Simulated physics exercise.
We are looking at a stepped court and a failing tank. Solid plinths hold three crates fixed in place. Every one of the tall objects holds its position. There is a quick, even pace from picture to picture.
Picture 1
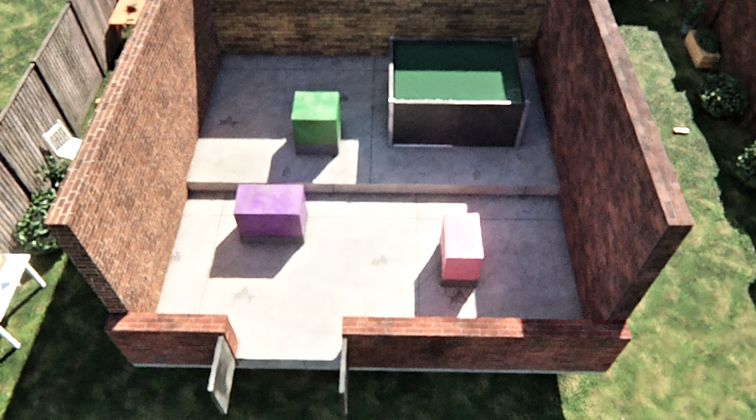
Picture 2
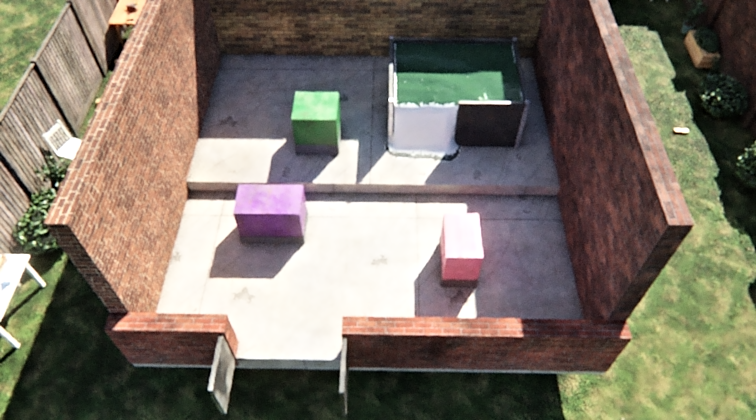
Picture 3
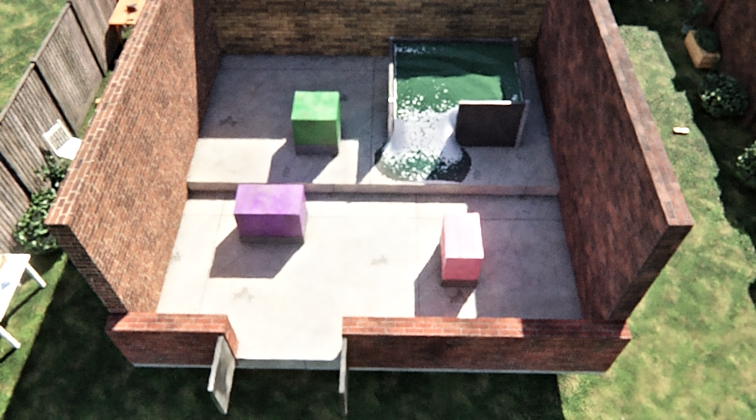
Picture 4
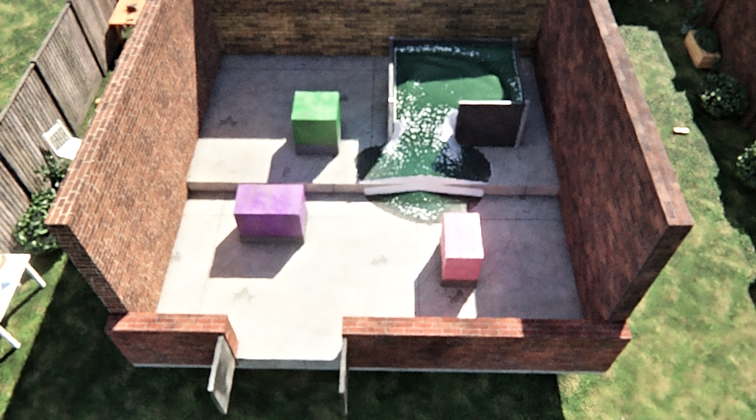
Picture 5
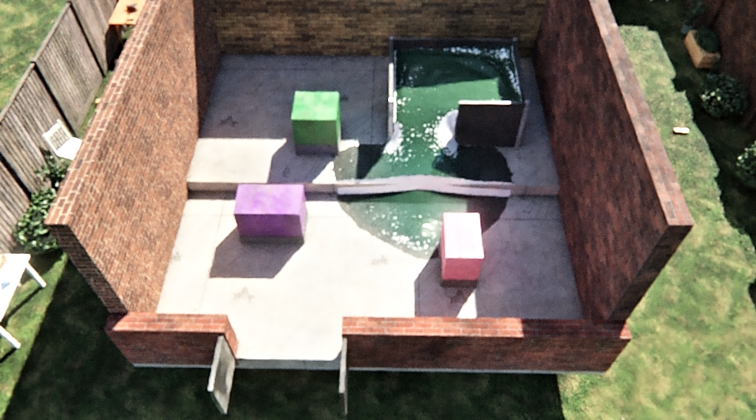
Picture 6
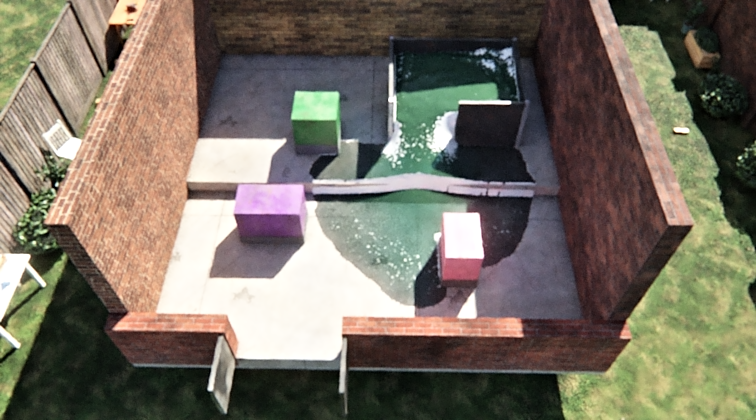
Green water poured out through a gap in the front of a dark tank, spread across the upper paving, dropped over the step and fanned over the lower court, reaching around the pink block.
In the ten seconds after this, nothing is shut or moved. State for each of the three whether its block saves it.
One by one: Most likely the green crate remains untouched; most likely the purple crate gets water on it; most likely the pink crate gets water on it.
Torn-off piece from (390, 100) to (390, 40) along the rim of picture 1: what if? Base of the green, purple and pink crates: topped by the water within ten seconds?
As I read it, the green one gets reached; the purple one gets reached; finally the pink one gets reached.
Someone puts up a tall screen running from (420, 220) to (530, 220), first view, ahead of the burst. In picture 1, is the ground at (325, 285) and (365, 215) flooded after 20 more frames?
Reached, reached.
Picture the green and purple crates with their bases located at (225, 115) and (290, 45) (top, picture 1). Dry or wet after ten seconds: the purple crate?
As for the purple crate, it stays clear.
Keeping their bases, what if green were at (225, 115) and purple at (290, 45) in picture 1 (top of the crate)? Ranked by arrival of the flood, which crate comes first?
My guess is the one in pink.
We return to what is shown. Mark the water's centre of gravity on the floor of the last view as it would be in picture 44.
Roughly (411, 223).
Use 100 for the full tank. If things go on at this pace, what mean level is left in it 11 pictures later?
About 44 per cent.
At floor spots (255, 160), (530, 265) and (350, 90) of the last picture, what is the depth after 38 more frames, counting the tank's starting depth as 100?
Depths of roughly 0, 12 and 0 per cent.
A moment on, water covers 40 % of the floor; the green crate water round its plinth, the purple crate water round its plinth, the pink crate water round its plinth.
Next, water covers 50 % of the floor; the green crate water round its plinth, the purple crate water round its plinth, the pink crate water round its plinth.
Then, water covers 50 % of the floor; the green crate water round its plinth, the purple crate water round its plinth, the pink crate water round its plinth.
Later, water covers 55 % of the floor; the green crate water round its plinth, the purple crate water round its plinth, the pink crate water round its plinth.
In the end, water covers 55 % of the floor; the green crate stayed above the water, the purple crate was topped, the pink crate was topped.
